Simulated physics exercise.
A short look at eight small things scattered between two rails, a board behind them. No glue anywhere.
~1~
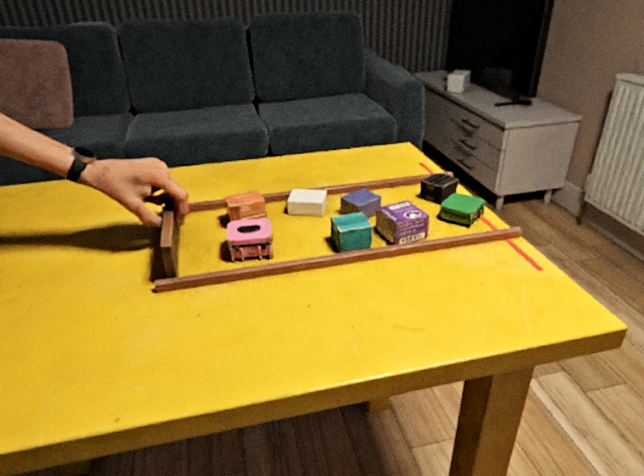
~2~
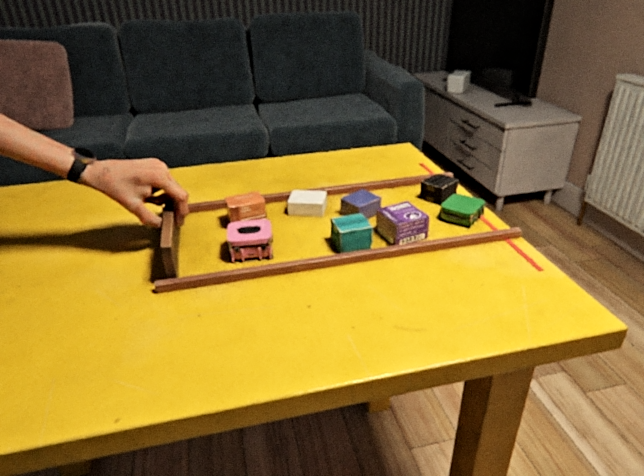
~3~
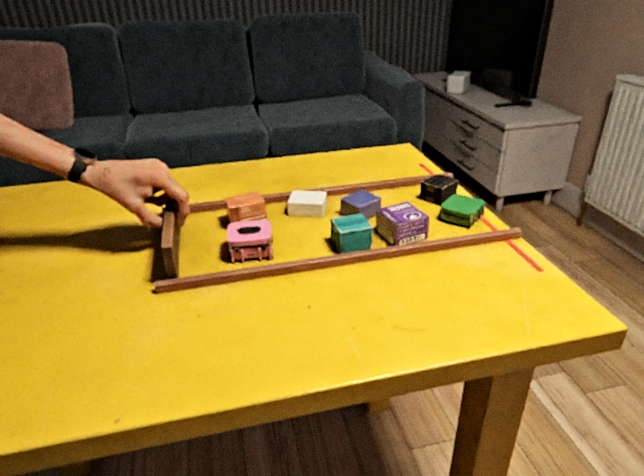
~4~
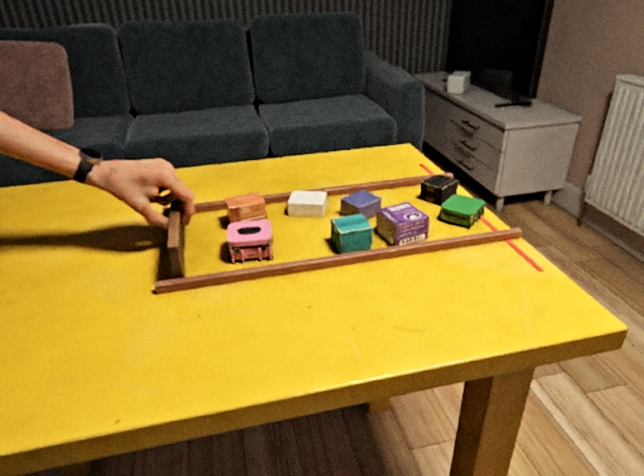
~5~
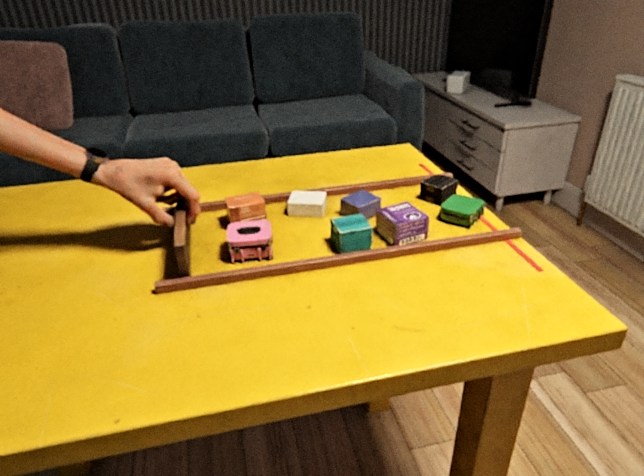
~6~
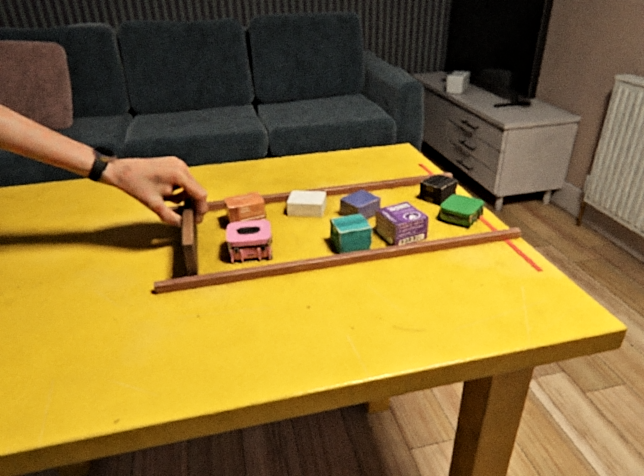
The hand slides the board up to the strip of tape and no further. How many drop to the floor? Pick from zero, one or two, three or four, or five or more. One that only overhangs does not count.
In the end the number that fall off is five or more.
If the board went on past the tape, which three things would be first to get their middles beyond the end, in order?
In order: The green case, then the purple box, then the black box.
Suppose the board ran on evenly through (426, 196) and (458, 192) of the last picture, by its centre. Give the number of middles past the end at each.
It would be 3 and 6.
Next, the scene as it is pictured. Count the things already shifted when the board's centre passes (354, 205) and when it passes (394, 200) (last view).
7 and 8.
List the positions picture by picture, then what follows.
In the first frame, green case (462, 210); black box (439, 188); purple box (402, 222); board (172, 228); tape (469, 205).
In the second frame, black box (439, 189); white block (308, 203).
In the third frame, purple box (402, 224); board (172, 229).
In the fourth frame, green case (462, 212); orange box (246, 211).
In the fifth frame, black box (439, 190); turquoise box (351, 234).
In the sixth frame, green case (461, 211); black box (438, 190); purple box (401, 224); board (191, 227); tape (468, 206).
Early on, none off yet; green case at rest near (461, 211); black box at rest near (438, 190); purple box at rest near (401, 224).
A while later, none off yet; green case travelled a little near (477, 206); black box at rest near (438, 190); purple box travelled about its own width near (456, 214).
Further along, one off so far; green case down on the floor near (509, 425); black box leaning well over near (485, 192); purple box leaning well over near (511, 217).
Finally, the number that fall off is five or more; lost, pink case, orange box, white block, turquoise box, blue block, purple box, black box and green case.
